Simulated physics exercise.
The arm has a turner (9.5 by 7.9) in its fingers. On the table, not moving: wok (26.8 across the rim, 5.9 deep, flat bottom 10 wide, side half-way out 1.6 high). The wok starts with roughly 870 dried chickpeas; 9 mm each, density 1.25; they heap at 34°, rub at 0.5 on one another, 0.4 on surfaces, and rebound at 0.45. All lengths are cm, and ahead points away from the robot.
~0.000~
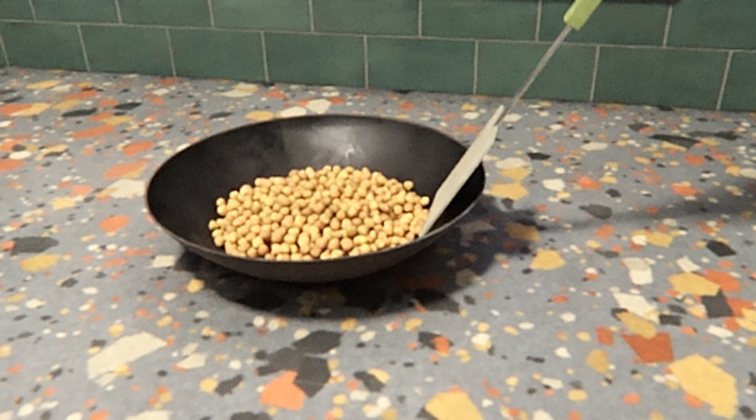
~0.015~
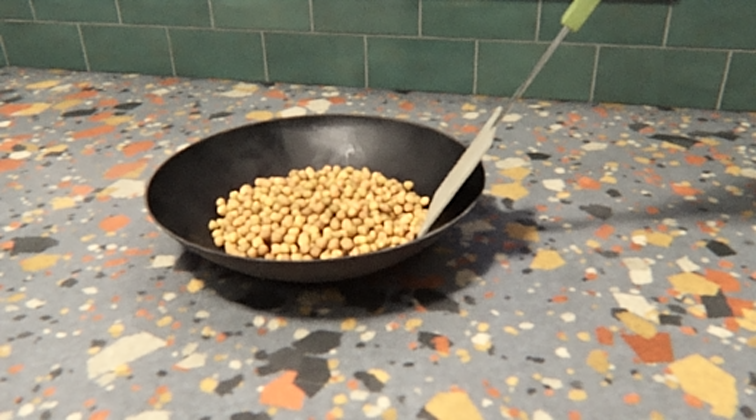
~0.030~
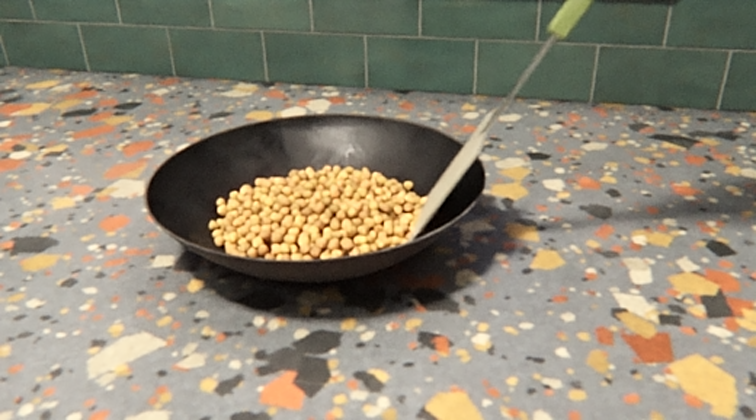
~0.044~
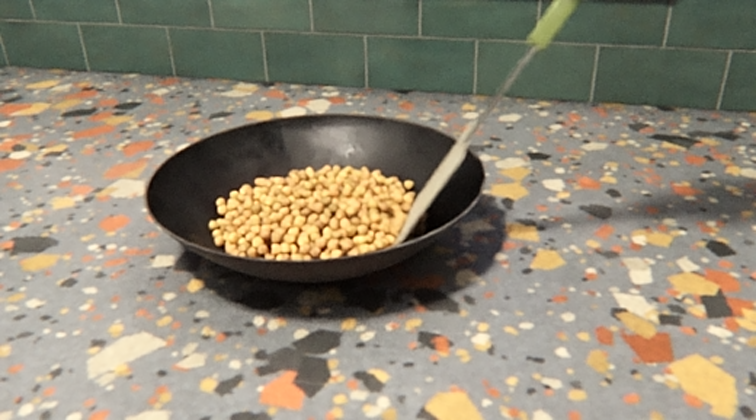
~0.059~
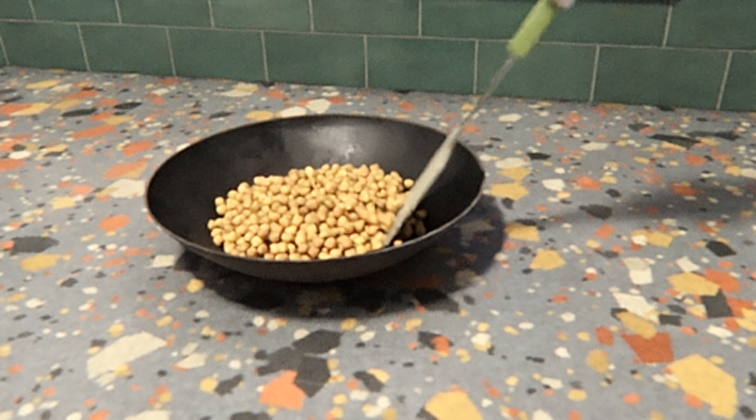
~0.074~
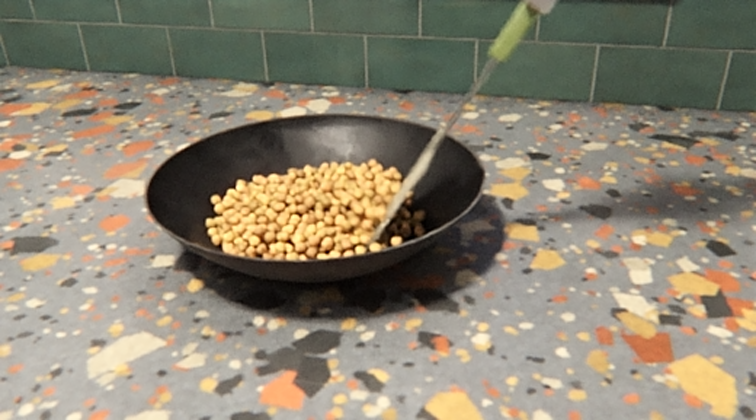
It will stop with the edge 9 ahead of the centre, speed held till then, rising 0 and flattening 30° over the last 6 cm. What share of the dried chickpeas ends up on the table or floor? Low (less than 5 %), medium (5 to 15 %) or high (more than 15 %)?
On the table or floor the share is high, more than 15 %.
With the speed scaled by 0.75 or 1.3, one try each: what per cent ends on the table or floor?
About 10 and 30 per cent.
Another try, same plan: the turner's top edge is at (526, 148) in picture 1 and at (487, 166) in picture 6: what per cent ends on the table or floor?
About 5 per cent.
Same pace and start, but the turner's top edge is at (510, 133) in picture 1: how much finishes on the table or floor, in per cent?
Some 20 per cent.
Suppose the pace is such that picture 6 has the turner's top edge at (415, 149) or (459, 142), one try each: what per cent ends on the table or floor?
Some 30 and 10 per cent.
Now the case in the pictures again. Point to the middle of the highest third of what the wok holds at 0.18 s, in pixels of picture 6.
At about (242, 180).
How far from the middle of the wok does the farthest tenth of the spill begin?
About 30 cm.
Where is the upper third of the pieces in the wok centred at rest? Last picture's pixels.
Near (215, 179).
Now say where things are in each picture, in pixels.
Turner top edge at (498, 123), sloping 59°; upper third of the load around (320, 207), from x 215 to 425, top at y 170; 867 in the wok, in the first picture.
Turner top edge at (496, 124), sloping 59°; upper third of the load around (320, 207), from x 215 to 425, top at y 170, in the second picture.
Turner top edge at (485, 130), sloping 59°; upper third of the load around (320, 207), from x 215 to 425, top at y 170, in the third picture.
Turner top edge at (468, 139), sloping 59°; upper third of the load around (322, 207), from x 215 to 425, top at y 170, in the fourth picture.
Turner top edge at (450, 145), sloping 59°; upper third of the load around (324, 205), from x 215 to 425, top at y 170, in the fifth picture.
Turner top edge at (434, 148), sloping 59°; upper third of the load around (321, 202), from x 210 to 420, top at y 165; 867 in the wok, in the sixth picture.
After 0.13 s, sloping 59°, highest piece 9 above the table; 867 in the wok.
After 0.18 s, sloping 50°, highest piece 10 above the table; 867 in the wok.
After 0.41 s, sloping 29°, highest piece 7 above the table; 686 in the wok, 166 on the table or floor, 15 on the blade or in flight.
After 1.46 s, sloping 29°, highest piece 7 above the table; 684 in the wok, 183 on the table or floor.
At rest, 684 in the wok, 183 on the table or floor. That is 21 % on the table or floor.
